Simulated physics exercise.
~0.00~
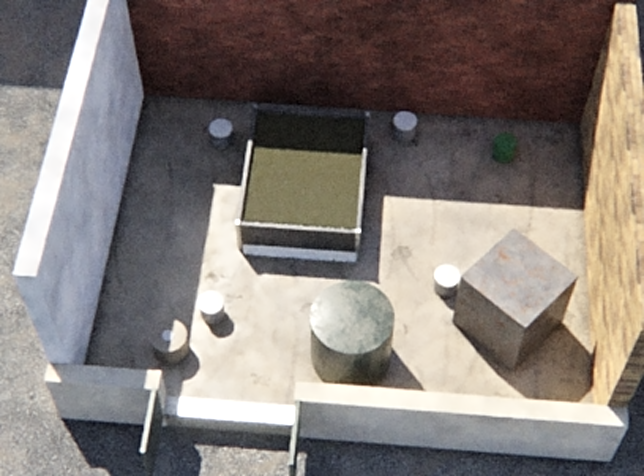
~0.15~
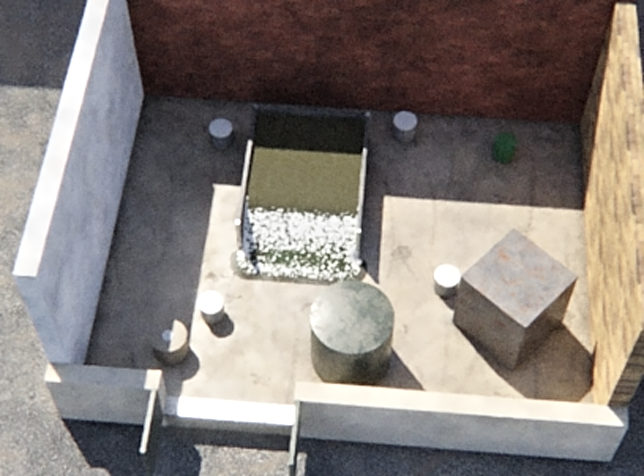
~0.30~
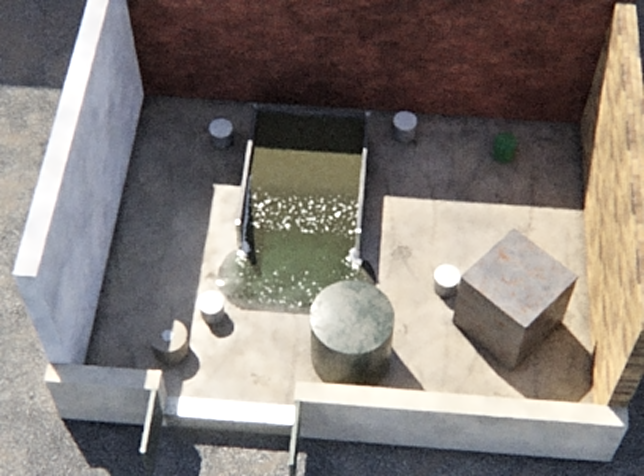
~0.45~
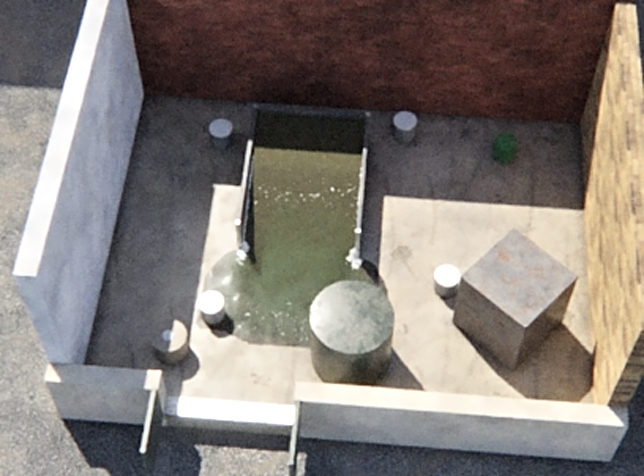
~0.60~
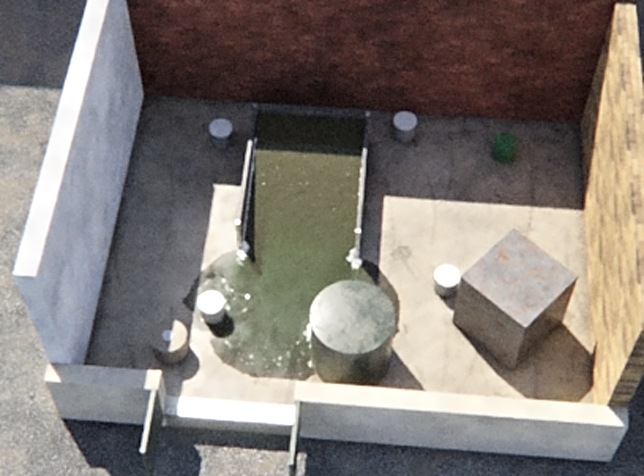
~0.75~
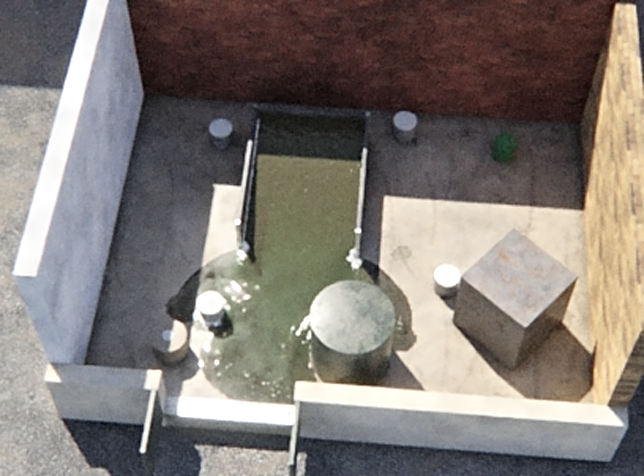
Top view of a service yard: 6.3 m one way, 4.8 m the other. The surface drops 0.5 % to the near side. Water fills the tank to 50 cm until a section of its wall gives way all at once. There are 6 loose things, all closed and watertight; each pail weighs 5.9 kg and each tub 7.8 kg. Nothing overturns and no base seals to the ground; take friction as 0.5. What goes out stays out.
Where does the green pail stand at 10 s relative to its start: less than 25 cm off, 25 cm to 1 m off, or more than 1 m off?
The green pail is less than 25 cm off its start.
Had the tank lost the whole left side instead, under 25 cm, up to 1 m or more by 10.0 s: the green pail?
With that failure, the green pail moves slightly.
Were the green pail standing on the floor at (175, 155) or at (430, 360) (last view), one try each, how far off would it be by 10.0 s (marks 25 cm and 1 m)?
Run one, it remains planted; run two, it remains planted.
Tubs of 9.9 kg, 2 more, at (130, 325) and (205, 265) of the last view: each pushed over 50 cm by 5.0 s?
One by one: Beyond it, then within it.
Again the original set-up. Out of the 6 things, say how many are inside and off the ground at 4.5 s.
At that time, 0.
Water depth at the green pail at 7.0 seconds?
Depth: About 2 cm.
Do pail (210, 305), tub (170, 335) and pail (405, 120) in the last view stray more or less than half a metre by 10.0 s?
Well, going one by one, it's too far, too far and not that far.
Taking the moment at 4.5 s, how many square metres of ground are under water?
About 21 m2 is covered.
After 2.0 s the green pail is near (506, 141), 0.0 m from its start, aground; 0 of 6 are out; 0 afloat.
After 4.5 s the green pail is near (506, 141), 0.0 m from its start, aground; 0 of 6 are out; 0 afloat.
After 7.0 s the green pail is near (506, 141), 0.0 m from its start, aground; 0 of 6 are out; 0 afloat.
After 10.0 s the green pail is near (506, 141), 0.0 m from its start, aground; 0 of 6 are out; 0 afloat.
